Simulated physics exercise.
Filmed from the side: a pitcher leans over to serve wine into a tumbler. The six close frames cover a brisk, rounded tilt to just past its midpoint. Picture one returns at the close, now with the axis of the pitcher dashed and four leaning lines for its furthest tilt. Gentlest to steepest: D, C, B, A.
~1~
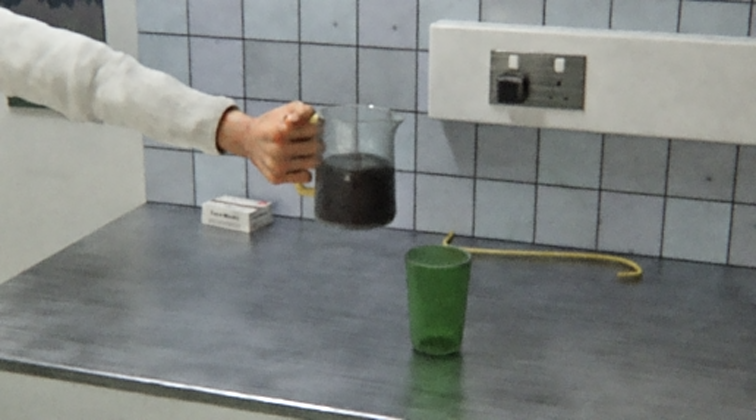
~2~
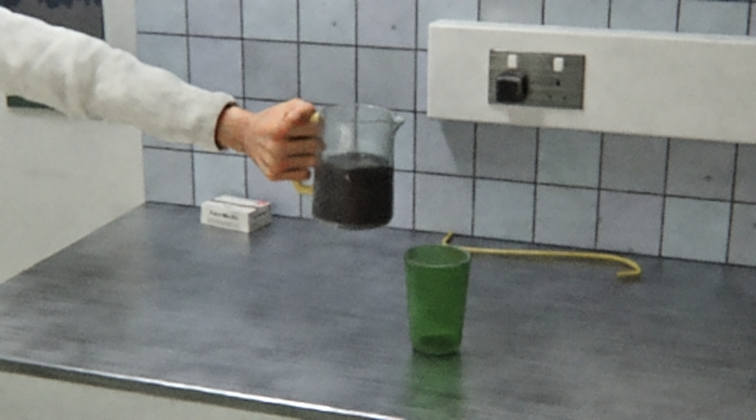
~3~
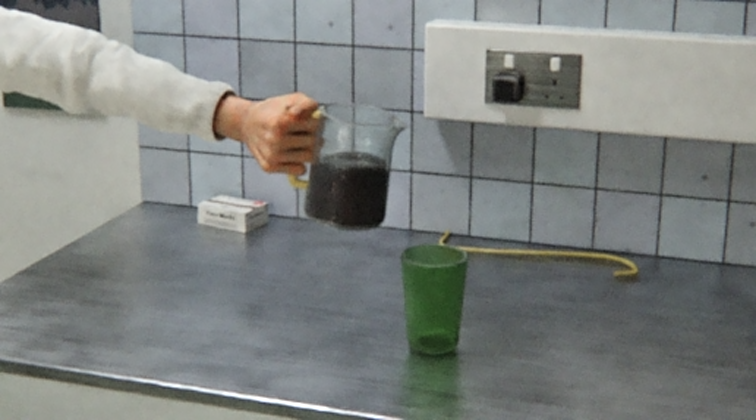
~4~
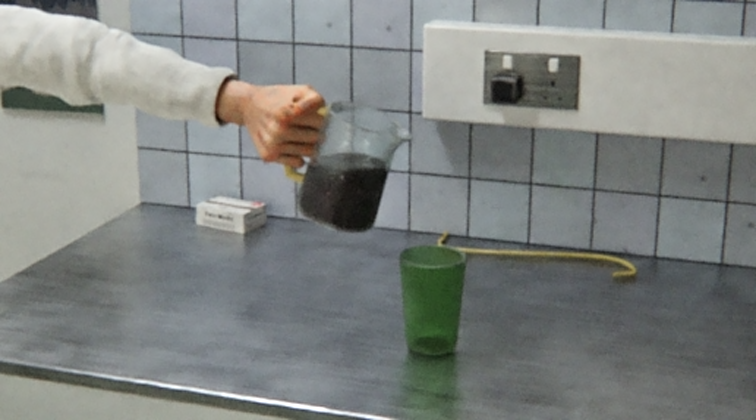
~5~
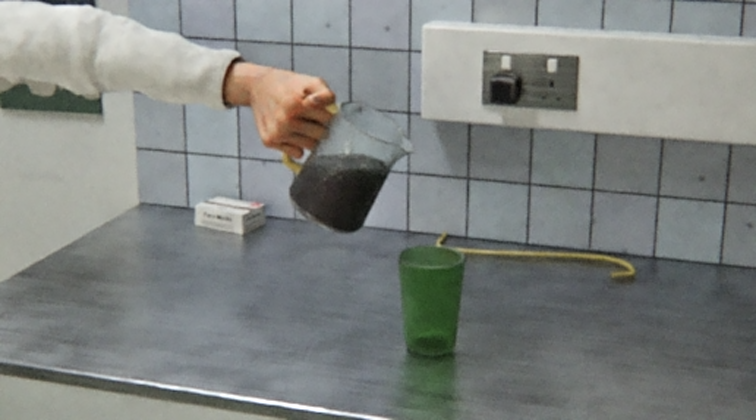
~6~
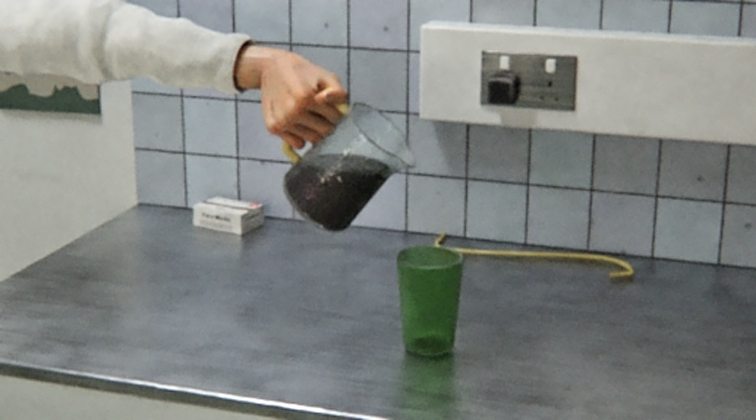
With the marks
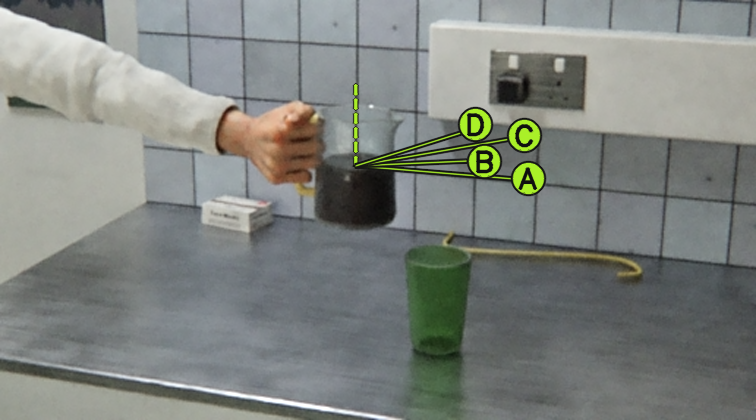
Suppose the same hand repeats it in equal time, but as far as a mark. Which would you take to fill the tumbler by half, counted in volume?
The best tilt is C.
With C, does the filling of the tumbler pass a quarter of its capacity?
Yes, clearly.
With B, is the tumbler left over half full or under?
Over.
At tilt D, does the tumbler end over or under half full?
Under half.
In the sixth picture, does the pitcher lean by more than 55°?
No.
On the marked copy, A at (511, 178); B at (466, 161); C at (507, 139); D at (460, 133).
Choosing A, the tumbler ends with about 81 % of what it can hold; 7 % of the wine is spilt.
Choosing B, the tumbler ends with about 69 % of what it can hold.
Choosing C, the tumbler ends with about 51 % of what it can hold.
Choosing D, the tumbler ends with about 32 % of what it can hold.
